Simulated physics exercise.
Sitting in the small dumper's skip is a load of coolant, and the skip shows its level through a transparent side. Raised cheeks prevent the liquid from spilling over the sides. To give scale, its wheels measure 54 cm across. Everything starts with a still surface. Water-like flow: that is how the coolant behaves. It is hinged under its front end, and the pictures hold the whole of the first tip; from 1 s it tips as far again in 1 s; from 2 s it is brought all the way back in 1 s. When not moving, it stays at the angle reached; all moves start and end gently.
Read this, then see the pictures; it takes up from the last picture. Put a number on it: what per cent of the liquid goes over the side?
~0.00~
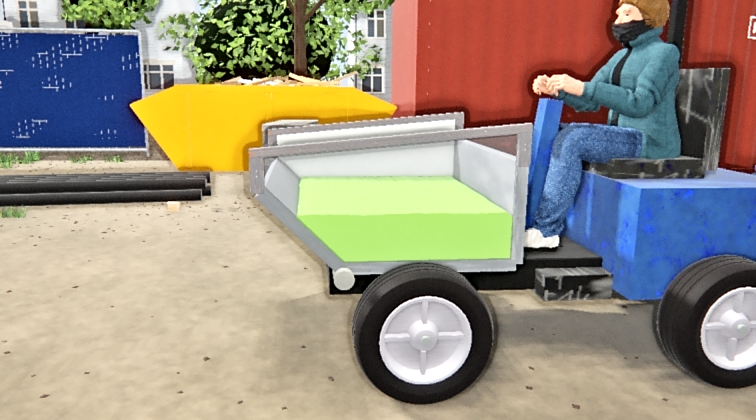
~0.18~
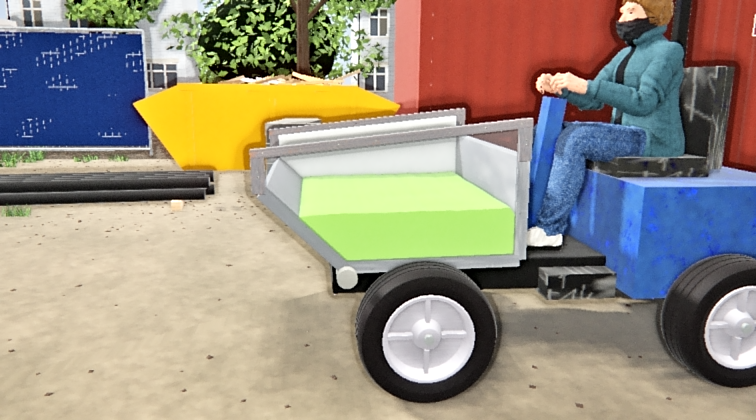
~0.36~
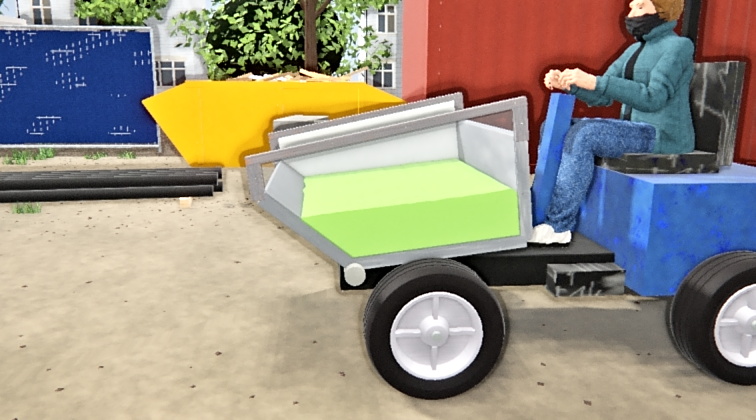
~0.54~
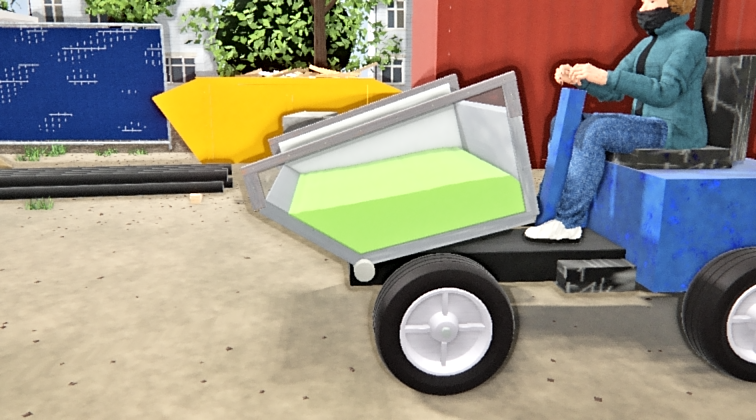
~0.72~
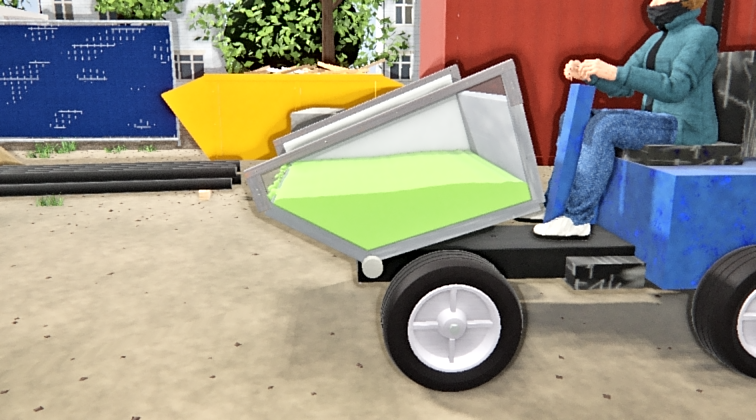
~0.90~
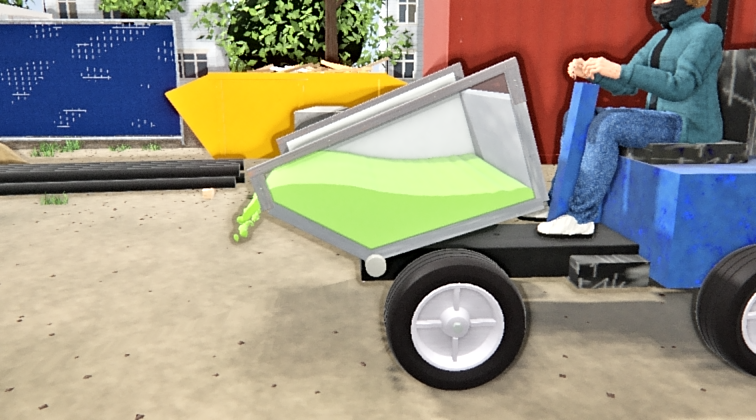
Close to 74 per cent goes over.
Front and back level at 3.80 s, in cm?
At the front the surface is at 6 cm, while at the back it is at 6 cm.
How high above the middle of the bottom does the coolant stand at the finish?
About 4 cm.
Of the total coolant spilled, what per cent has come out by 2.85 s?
Some 100 percent has come out by that time.
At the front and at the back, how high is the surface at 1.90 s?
Approx. 20 cm front, approx. 0 cm back.
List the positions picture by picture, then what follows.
In the first picture, level at the front (357, 216); level at the back (496, 214); the lip is at (264, 188); the front is on the left; a wheel hub at (428, 346).
In the second picture, level at the front (359, 214); level at the back (498, 210).
In the third picture, level at the front (361, 210); level at the back (500, 193); tilt 7° forwards.
In the fourth picture, level at the front (362, 204); level at the back (501, 178); tilt 14° forwards.
In the fifth picture, level at the front (364, 195); level at the back (509, 183); tilt 17° forwards.
In the sixth picture, level at the front (366, 189); level at the back (515, 190); tilt 17° forwards; the lip is at (273, 202); coolant is coming out, 4 per cent so far; a wheel hub at (460, 332).
By 1.90 s the skip is at 34° forwards, the surface stands 19 cm on the front, 0 cm on the back; the loss stands at 40 per cent, over the front.
By 2.85 s the surface stands 8 cm on the front, 0 cm on the back; the loss stands at 74 per cent, over the front.
By 3.80 s the surface stands 7 cm on the front, 7 cm on the back; the loss stands at 74 per cent, over the front.
By 5.89 s the loss stands at 74 per cent, over the front, 110 of 149 litres.
